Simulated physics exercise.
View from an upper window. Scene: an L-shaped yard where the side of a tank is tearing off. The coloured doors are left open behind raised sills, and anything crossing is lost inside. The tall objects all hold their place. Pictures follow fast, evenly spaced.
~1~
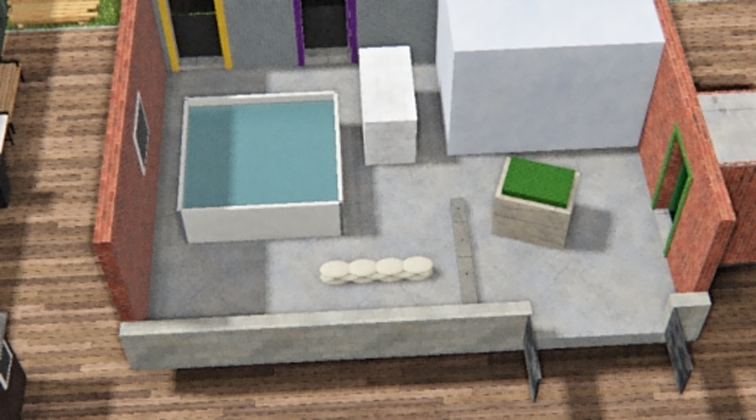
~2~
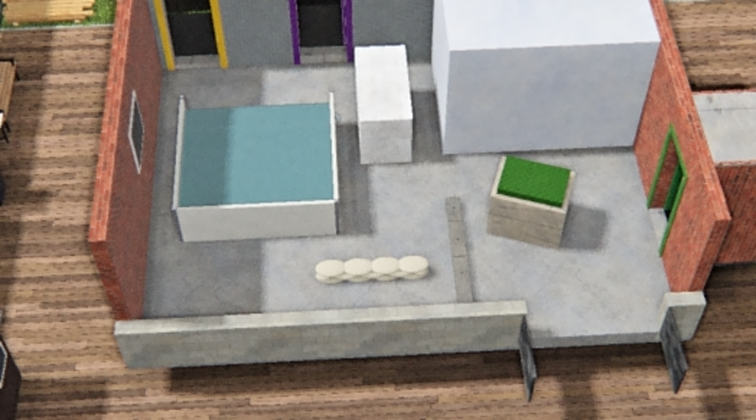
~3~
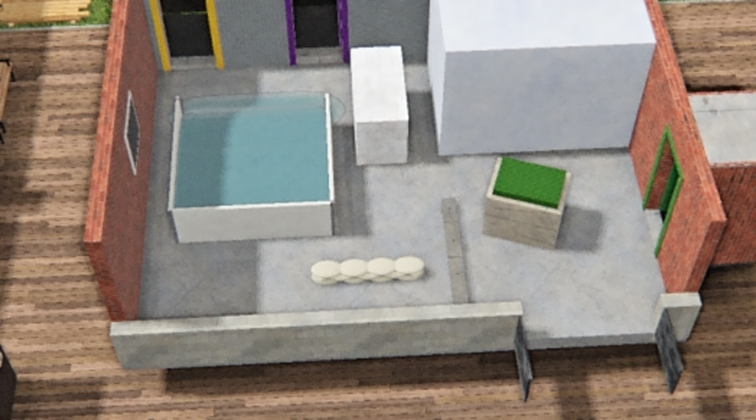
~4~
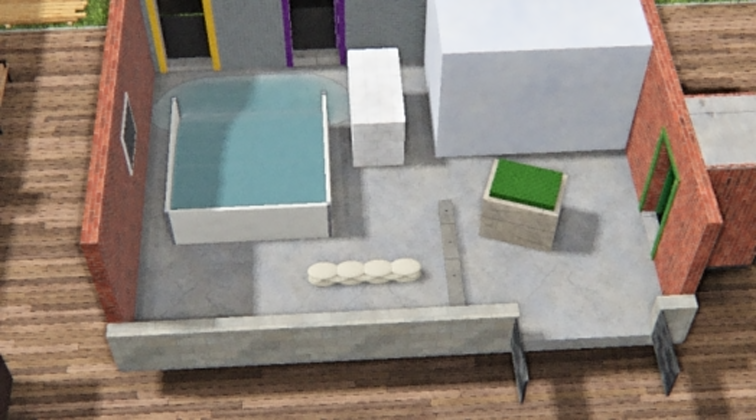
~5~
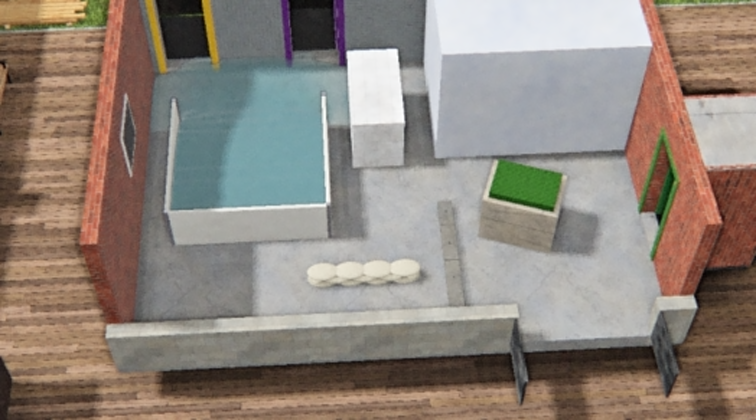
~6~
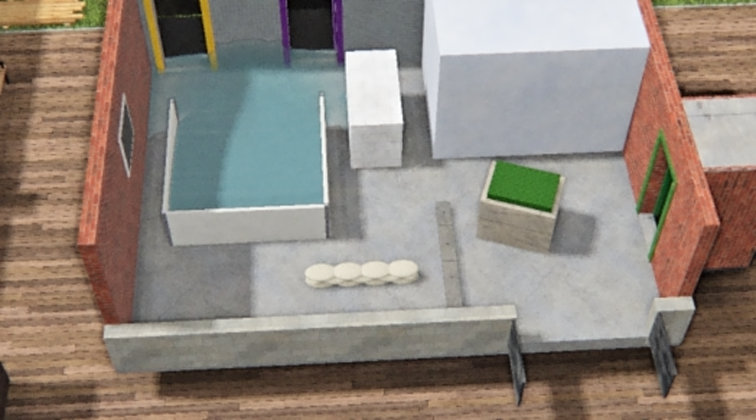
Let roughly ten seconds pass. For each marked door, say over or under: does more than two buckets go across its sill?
Yellow door: Over, green door: Under, purple door: Over.
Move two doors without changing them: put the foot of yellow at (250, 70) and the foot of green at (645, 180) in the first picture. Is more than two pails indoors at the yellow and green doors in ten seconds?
Door yellow breaks the limit, while door green keeps within limits.
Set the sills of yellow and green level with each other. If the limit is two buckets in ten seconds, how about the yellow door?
Yellow: Overflows.
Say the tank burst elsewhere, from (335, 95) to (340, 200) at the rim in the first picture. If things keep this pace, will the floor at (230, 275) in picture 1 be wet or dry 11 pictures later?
That spot ends up spared.
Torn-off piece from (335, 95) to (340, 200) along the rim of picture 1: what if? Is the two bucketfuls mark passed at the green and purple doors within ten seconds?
Green goes past it, purple goes past it.
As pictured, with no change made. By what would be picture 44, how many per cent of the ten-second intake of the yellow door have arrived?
My figure is 95 in a hundred.
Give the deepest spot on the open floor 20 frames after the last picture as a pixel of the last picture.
I'd say near (370, 85).
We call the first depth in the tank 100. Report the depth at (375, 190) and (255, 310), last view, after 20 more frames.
Respectively about 0 and 0 per cent.
A moment on, water covers 20 % of the floor; the yellow door far over two buckets in, the green door not reached, the purple door far over two buckets in.
Next, water covers 25 % of the floor; the yellow door far over two buckets in, the green door not reached, the purple door far over two buckets in.
Then, water covers 45 % of the floor; the yellow door far over two buckets in, the green door not reached, the purple door far over two buckets in.
Later, water covers 75 % of the floor; the yellow door far over two buckets in, the green door not reached, the purple door far over two buckets in.
In the end, water covers 85 % of the floor; the yellow door far over two buckets in, the green door wet at the sill, nothing in, the purple door far over two buckets in.
